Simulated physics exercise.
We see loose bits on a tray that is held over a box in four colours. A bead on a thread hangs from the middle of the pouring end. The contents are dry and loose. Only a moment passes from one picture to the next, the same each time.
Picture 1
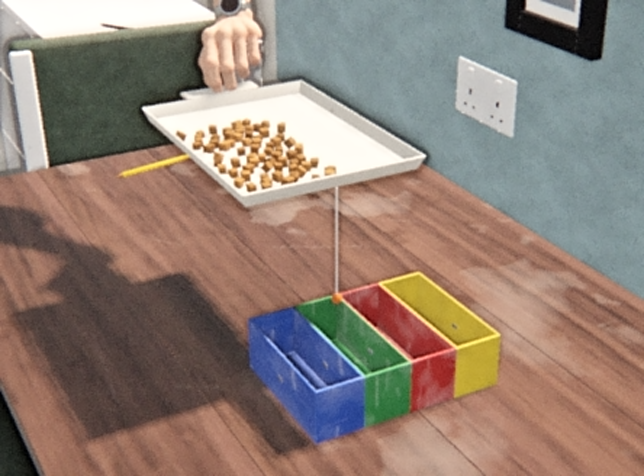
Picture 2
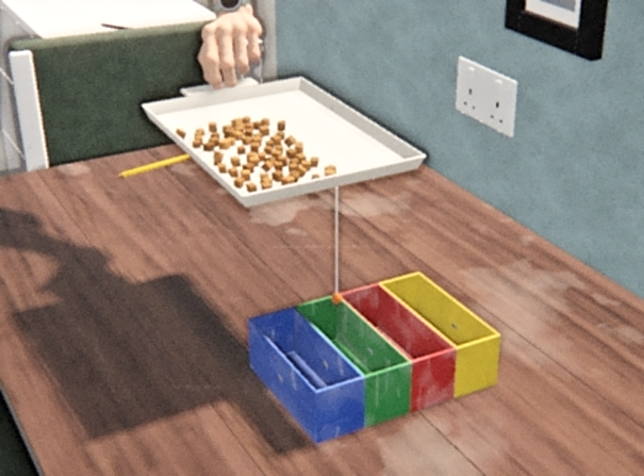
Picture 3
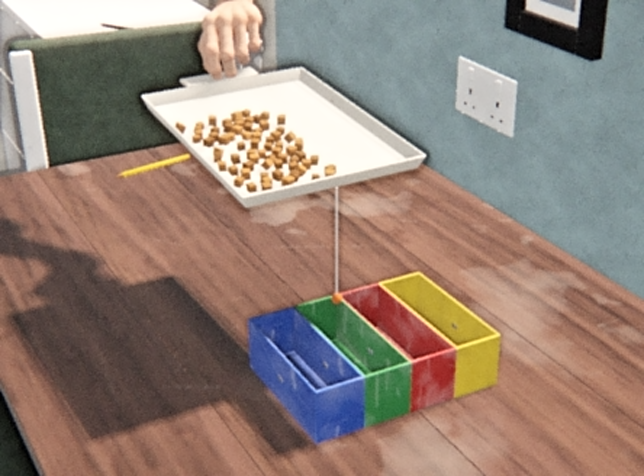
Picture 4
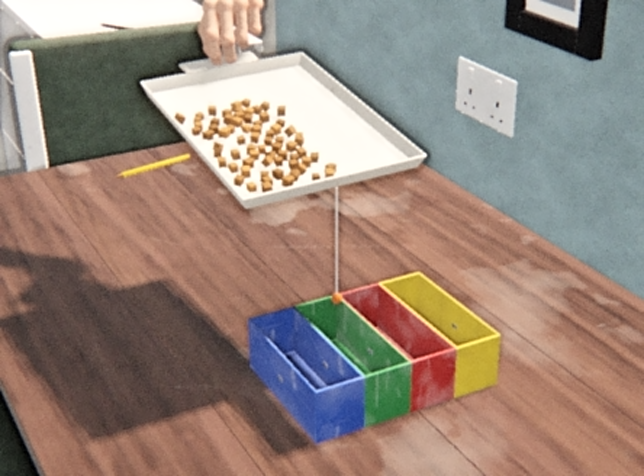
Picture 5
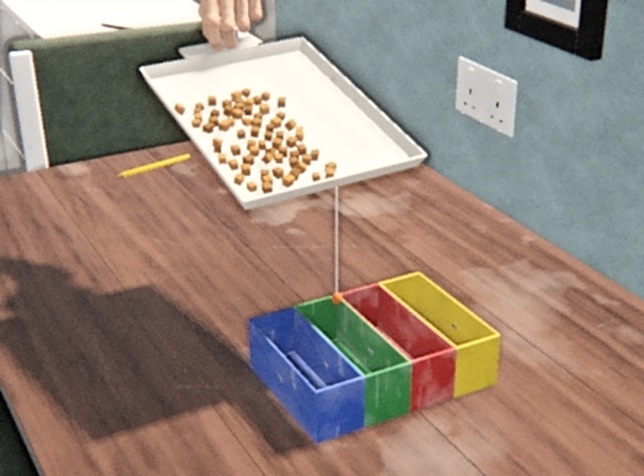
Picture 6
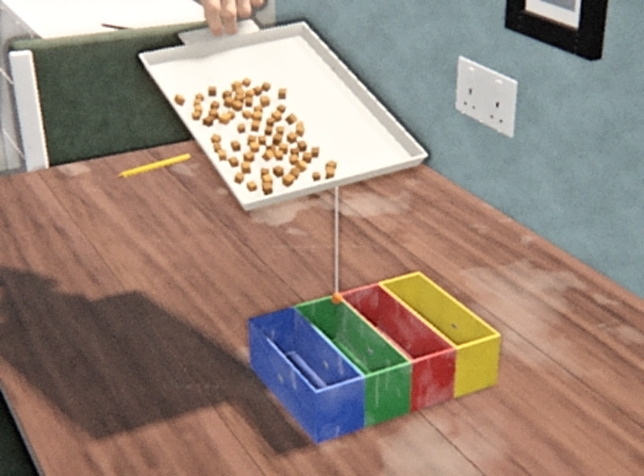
At the start, a hand holds a white tray of small brown cubes level above a wooden table, over a box with blue, green, red and yellow cells. The hand then gradually raises the back of the tray, tilting it toward its front left corner, while the box stays still.
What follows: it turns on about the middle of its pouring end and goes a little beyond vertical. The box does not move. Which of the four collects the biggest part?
It favours the blue compartment.
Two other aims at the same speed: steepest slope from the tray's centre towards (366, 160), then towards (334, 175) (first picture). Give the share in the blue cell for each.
In turn 0 and 20 in a hundred.
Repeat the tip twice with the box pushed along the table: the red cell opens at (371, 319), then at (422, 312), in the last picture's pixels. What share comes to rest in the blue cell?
The first gives 40 %, the second 20 %.
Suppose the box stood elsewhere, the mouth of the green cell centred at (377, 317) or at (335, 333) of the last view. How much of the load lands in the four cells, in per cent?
Roughly 30 per cent, and 80 per cent.
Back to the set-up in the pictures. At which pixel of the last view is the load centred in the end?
At about (323, 400).
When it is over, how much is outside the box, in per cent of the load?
Near 30 %.
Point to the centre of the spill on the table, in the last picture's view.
Near (222, 441).
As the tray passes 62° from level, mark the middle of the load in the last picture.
Near (283, 167).
Soon, tray tipped steeply; all on the tray.
A while on, tray tipped past a quarter turn; about two thirds on the tray; a small part in the blue cell; a small part in the red cell; a stray few in the green cell; about a quarter falling or outside the box.
Towards the end, tray tipped past a quarter turn; about half in the blue cell; about a quarter in the green cell; a small part in the red cell; about a quarter falling or outside the box.
Finally, tray tipped past a quarter turn; about half in the blue cell; about a quarter in the green cell; a small part in the red cell; none in the yellow cell; about a quarter outside the box.
